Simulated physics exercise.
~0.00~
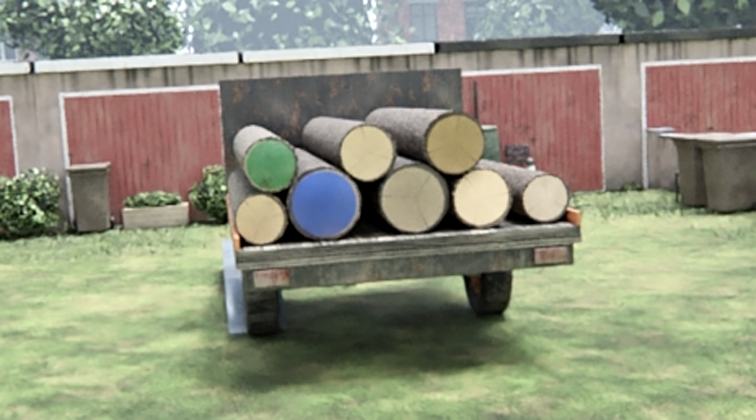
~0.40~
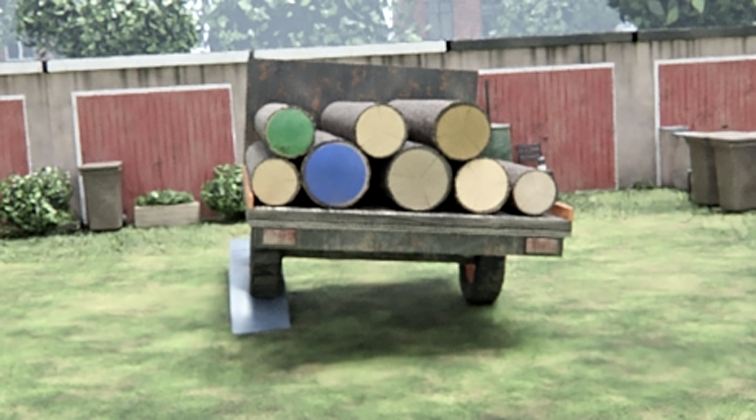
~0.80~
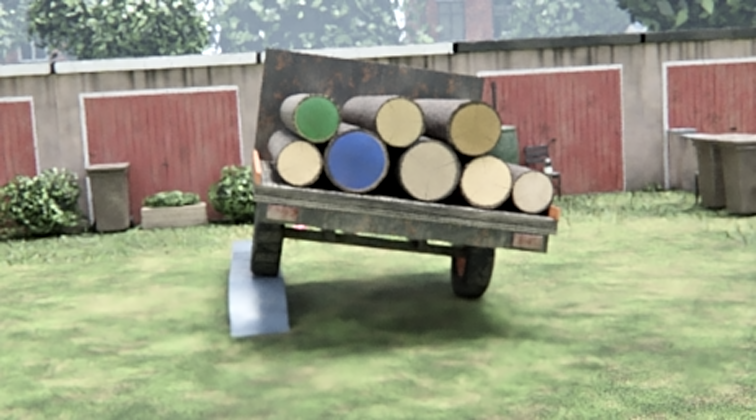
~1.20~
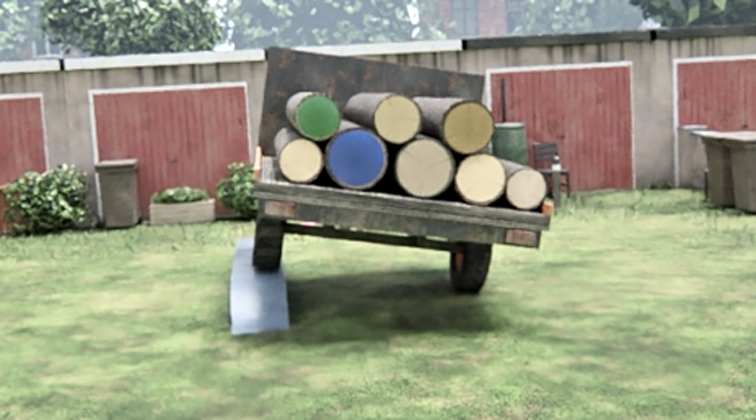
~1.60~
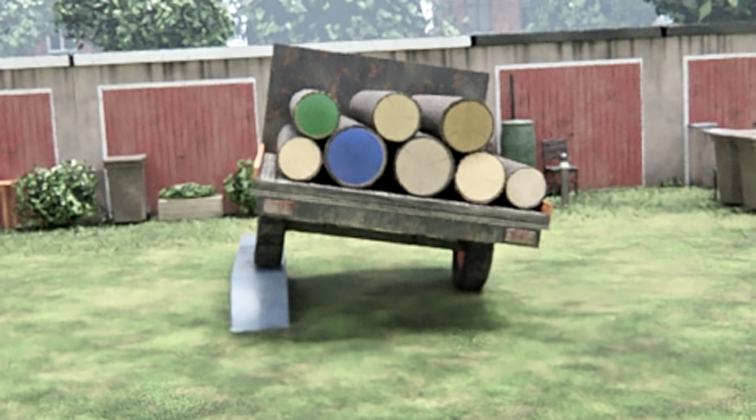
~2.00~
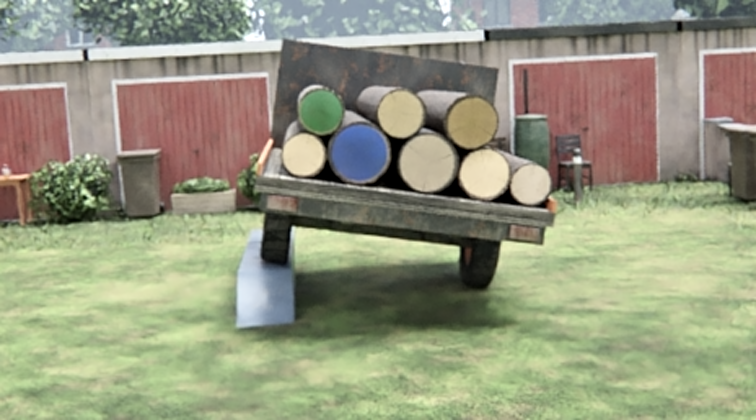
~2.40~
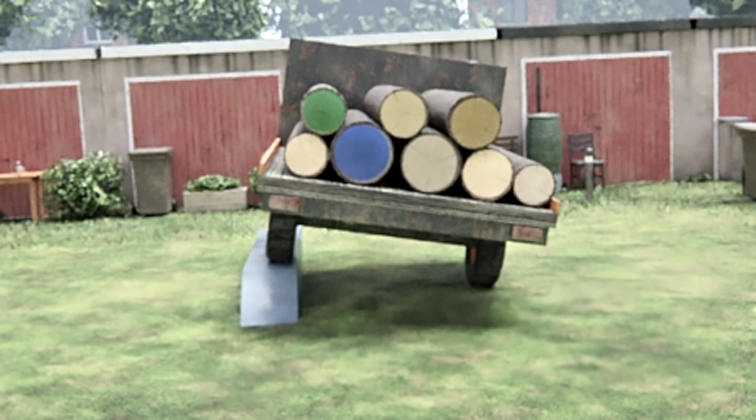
The video shows a trailer stacked with loose logs, one with a green end and one blue, rolling slowly across grass until its left wheel climbs a raised slab. The bed tilts down to the right and stays tilted, with all the logs still aboard as the view drifts sideways.
